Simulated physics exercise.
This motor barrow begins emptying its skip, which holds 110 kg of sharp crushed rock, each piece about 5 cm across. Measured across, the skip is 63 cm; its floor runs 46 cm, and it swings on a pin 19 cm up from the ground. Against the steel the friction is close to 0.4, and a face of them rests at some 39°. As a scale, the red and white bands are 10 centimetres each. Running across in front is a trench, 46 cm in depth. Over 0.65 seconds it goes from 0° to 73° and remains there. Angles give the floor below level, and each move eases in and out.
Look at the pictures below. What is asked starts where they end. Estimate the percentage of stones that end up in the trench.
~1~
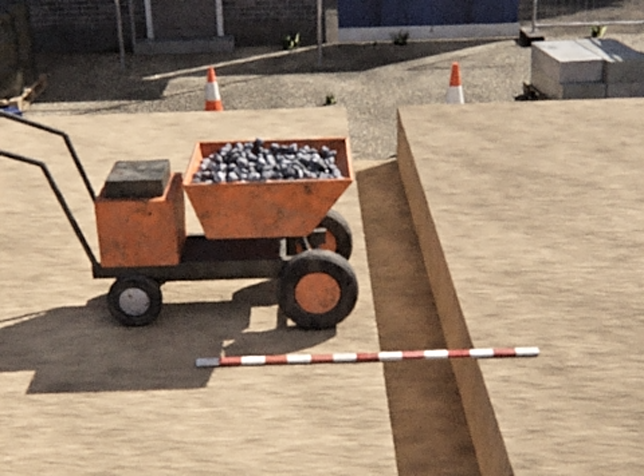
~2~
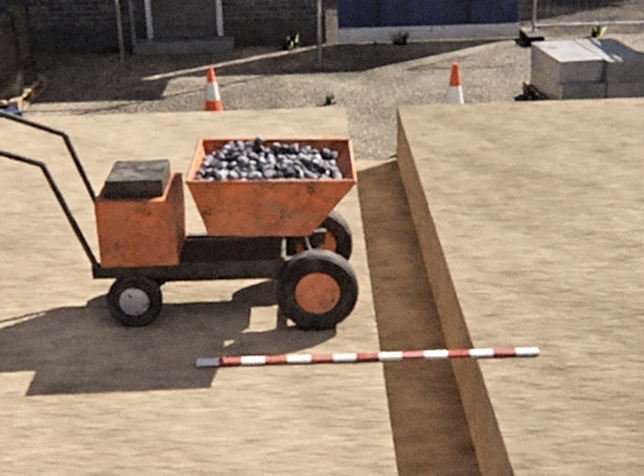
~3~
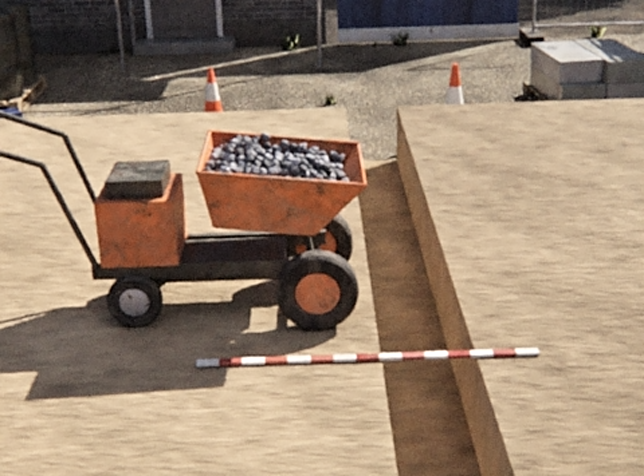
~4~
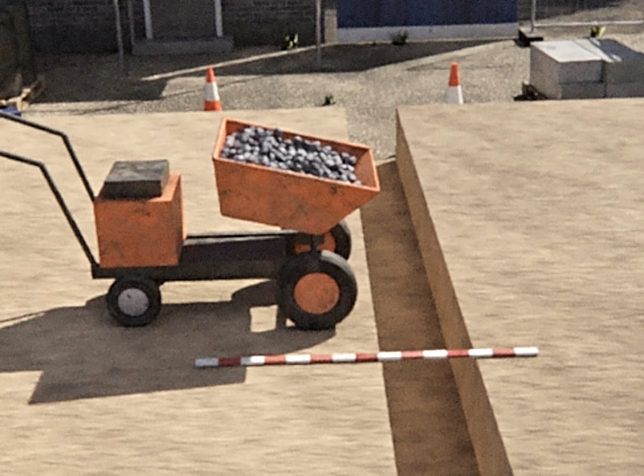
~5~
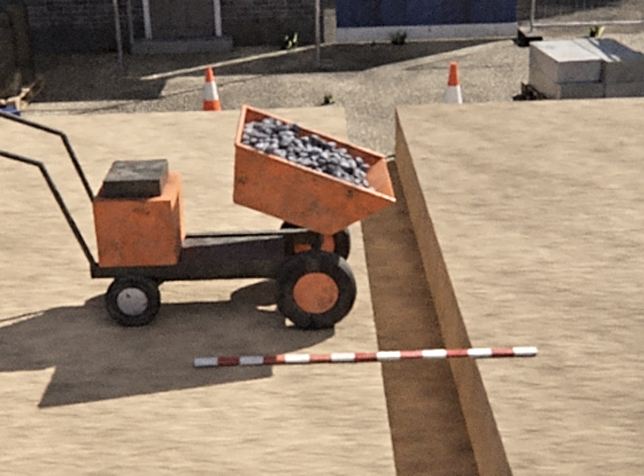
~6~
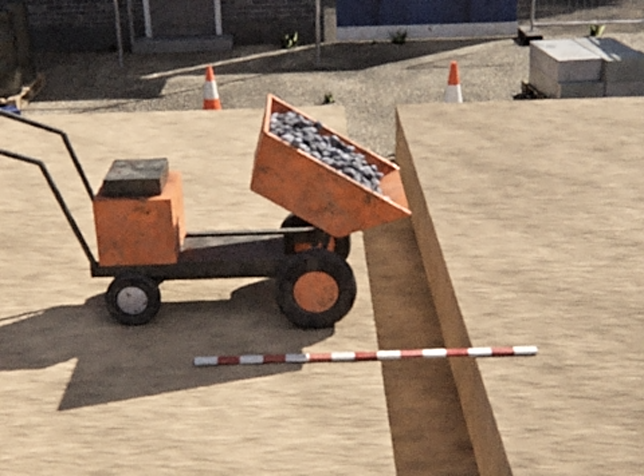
Roughly 43 per cent.
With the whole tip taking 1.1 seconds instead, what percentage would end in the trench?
It would be near 60 percent.
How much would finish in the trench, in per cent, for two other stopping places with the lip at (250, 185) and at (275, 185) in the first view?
About 80 per cent first, then about 100 per cent.
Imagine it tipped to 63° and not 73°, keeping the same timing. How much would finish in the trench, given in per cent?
Roughly 20 per cent would end in the trench.
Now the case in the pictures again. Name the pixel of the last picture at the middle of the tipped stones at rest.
(473, 291).
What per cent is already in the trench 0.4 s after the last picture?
Roughly 5% by that time.
Then, 0.2 s after the last picture the floor is at 62°, 100 % in the skip; the foremost stones are at (429, 239).
Then, 0.4 s after the last picture the floor is at 73°, 64 % in the skip, 6 % in the trench, 30 % past the trench; the foremost stones are at (509, 285).
Then, 0.8 s after the last picture the floor is at 73°, 23 % in the skip, 18 % in the trench, 59 % past the trench; the foremost stones are past the picture's edge.
Then, 2.8 s after the last picture the floor is at 73°, 0 % in the skip, 43 % in the trench, 57 % past the trench; the foremost stones are past the picture's edge.
